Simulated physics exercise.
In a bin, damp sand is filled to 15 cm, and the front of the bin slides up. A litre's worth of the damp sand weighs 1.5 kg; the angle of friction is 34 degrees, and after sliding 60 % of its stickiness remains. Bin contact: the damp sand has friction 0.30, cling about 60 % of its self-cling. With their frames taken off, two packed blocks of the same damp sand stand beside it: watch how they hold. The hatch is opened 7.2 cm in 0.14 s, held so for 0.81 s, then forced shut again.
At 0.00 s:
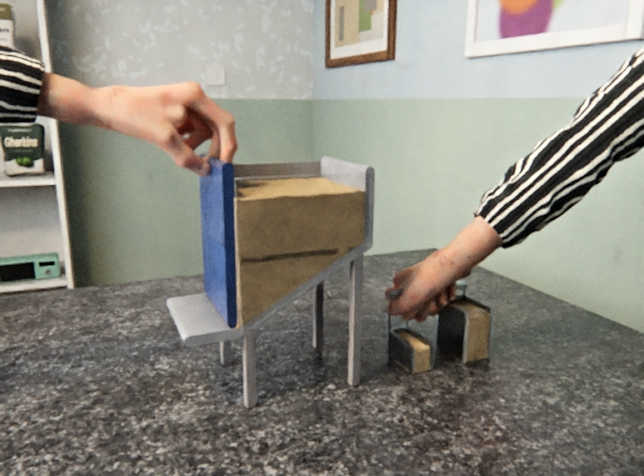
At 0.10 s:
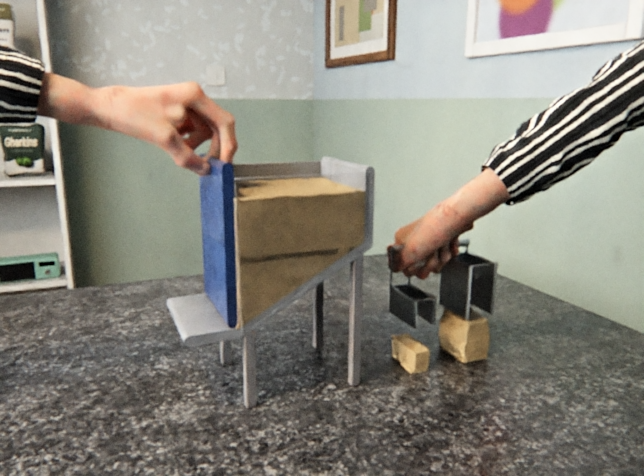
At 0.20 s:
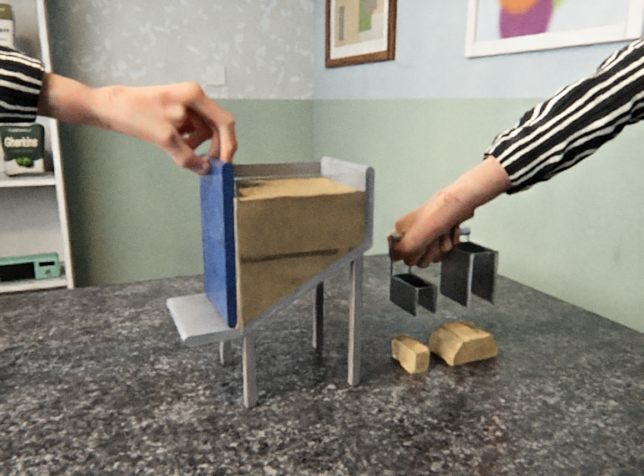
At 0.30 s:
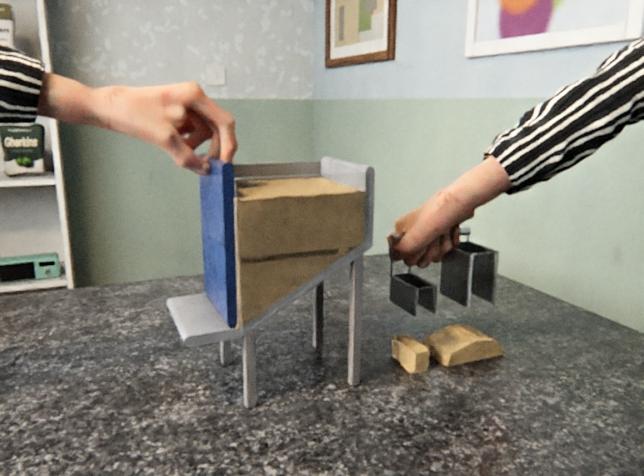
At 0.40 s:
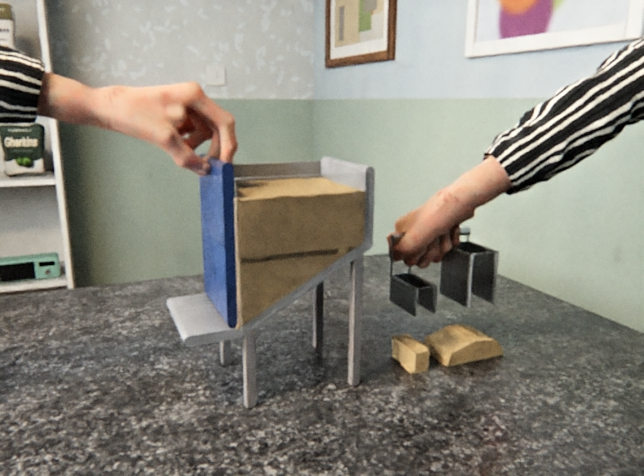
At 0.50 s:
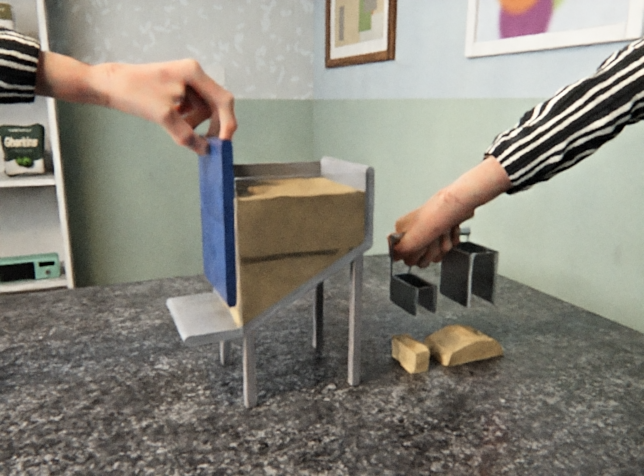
A hand in a striped sleeve lifted two dark metal molds off blocks of damp sand, and the larger block slumped while the smaller kept its shape; then the other hand slid the bin's blue hatch up slightly.
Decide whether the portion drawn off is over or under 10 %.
Higher than 10 %.
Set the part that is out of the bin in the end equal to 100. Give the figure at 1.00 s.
I'd say near 60 per cent.
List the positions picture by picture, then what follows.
The first frame shows top of the hatch at (228, 169), not yet moved; top of the damp sand at (294, 196); blocks stand 3.1 cm, 6.5 cm (left to right).
The second frame shows top of the hatch at (228, 169), not yet moved; top of the damp sand at (294, 196); blocks stand 3.1 cm, 5.9 cm (left to right).
The third frame shows top of the hatch at (228, 169), not yet moved; top of the damp sand at (294, 196); blocks stand 3.1 cm, 3.5 cm (left to right).
The fourth frame shows top of the hatch at (228, 169), not yet moved; top of the damp sand at (294, 196); blocks stand 3.1 cm, 3.1 cm (left to right).
The fifth frame shows top of the hatch at (228, 169), not yet moved; top of the damp sand at (294, 196); blocks stand 3.1 cm, 3.1 cm (left to right).
The sixth frame shows top of the hatch at (228, 146), moved 2.4 cm; top of the damp sand at (330, 193); blocks stand 3.1 cm, 3.1 cm (left to right).
After 0.73 s, the hatch is 7.2 cm open and 7 % is out.
After 1.00 s, the hatch is 7.2 cm open and 16 % is out.
After 1.27 s, the hatch is 7.2 cm open and 20 % is out.
After 1.54 s, the hatch is 1.7 cm open and 26 % is out.
After 1.95 s, at the end, the hatch is shut and 27 % is out.
